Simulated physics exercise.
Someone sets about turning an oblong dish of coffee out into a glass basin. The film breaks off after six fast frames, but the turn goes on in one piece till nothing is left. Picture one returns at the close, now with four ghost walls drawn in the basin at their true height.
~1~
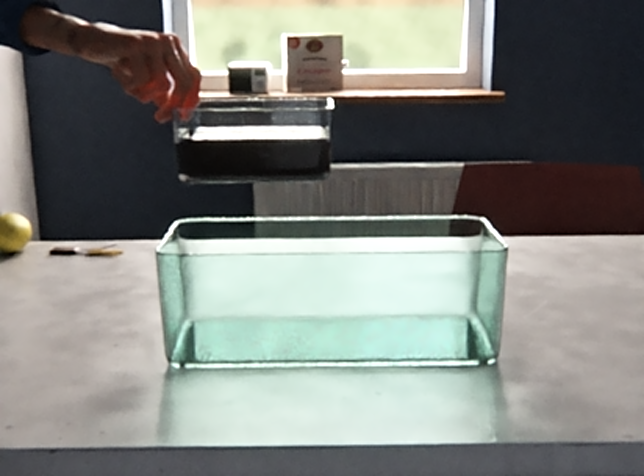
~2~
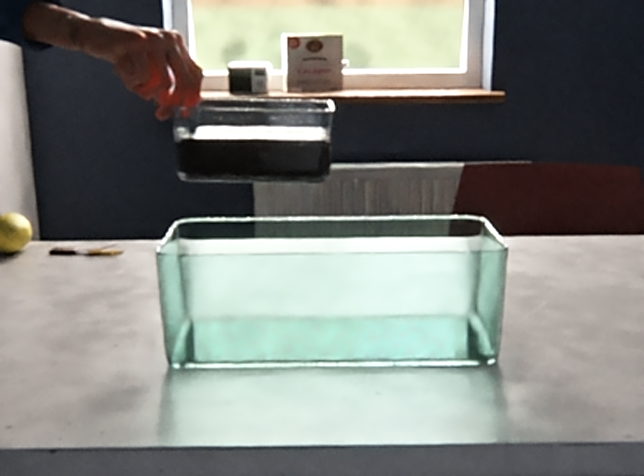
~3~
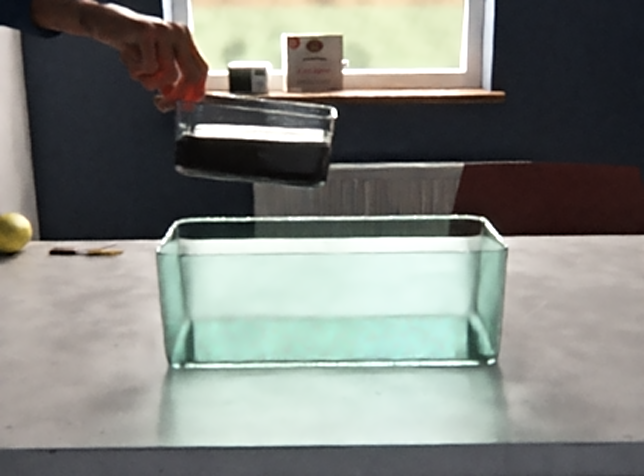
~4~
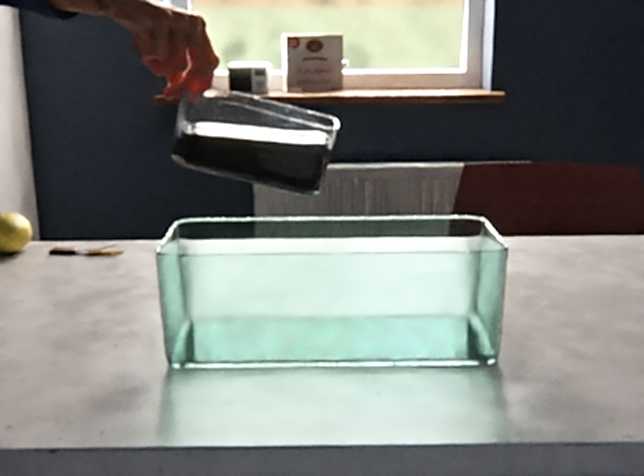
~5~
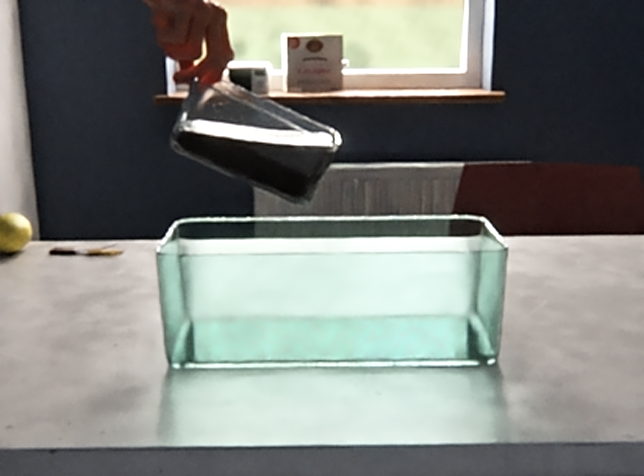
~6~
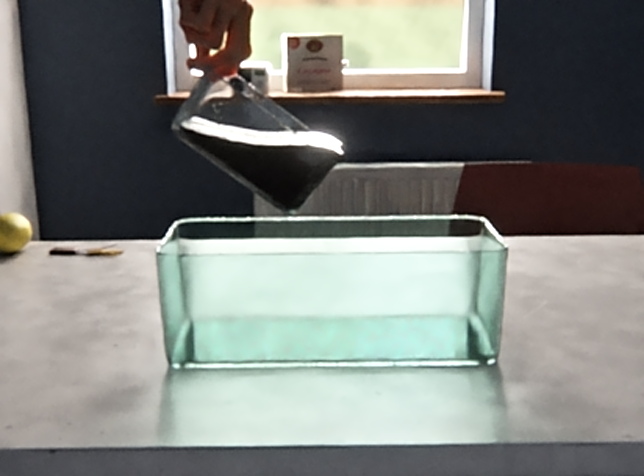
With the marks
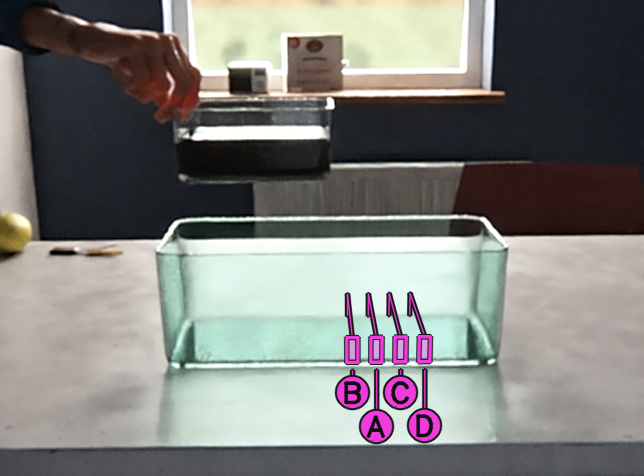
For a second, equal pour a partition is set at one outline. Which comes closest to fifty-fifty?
Go for A.
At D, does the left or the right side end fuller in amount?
The left side.
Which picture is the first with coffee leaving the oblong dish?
In picture 6.
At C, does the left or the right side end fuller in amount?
The left one.
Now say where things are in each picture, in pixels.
Upright, lip at (329, 103); basin from (166, 364) to (499, 361); nothing has left yet.
Upright, lip at (330, 105); nothing has left yet.
Tipped about 7°, lip at (333, 112); nothing has left yet.
Tipped about 15°, lip at (335, 123); nothing has left yet.
Tipped about 25°, lip at (337, 138); nothing has left yet.
Tipped about 37°, lip at (335, 154); coffee is over the lip, down to (340, 156).
On the marked copy, A at (376, 370); B at (352, 370); C at (400, 370); D at (424, 369).
If A is chosen, about 50 % ends left of the wall and 49 % right of it.
If B is chosen, about 34 % ends left of the wall and 66 % right of it.
If C is chosen, about 74 % ends left of the wall and 25 % right of it.
If D is chosen, about 84 % ends left of the wall and 15 % right of it.
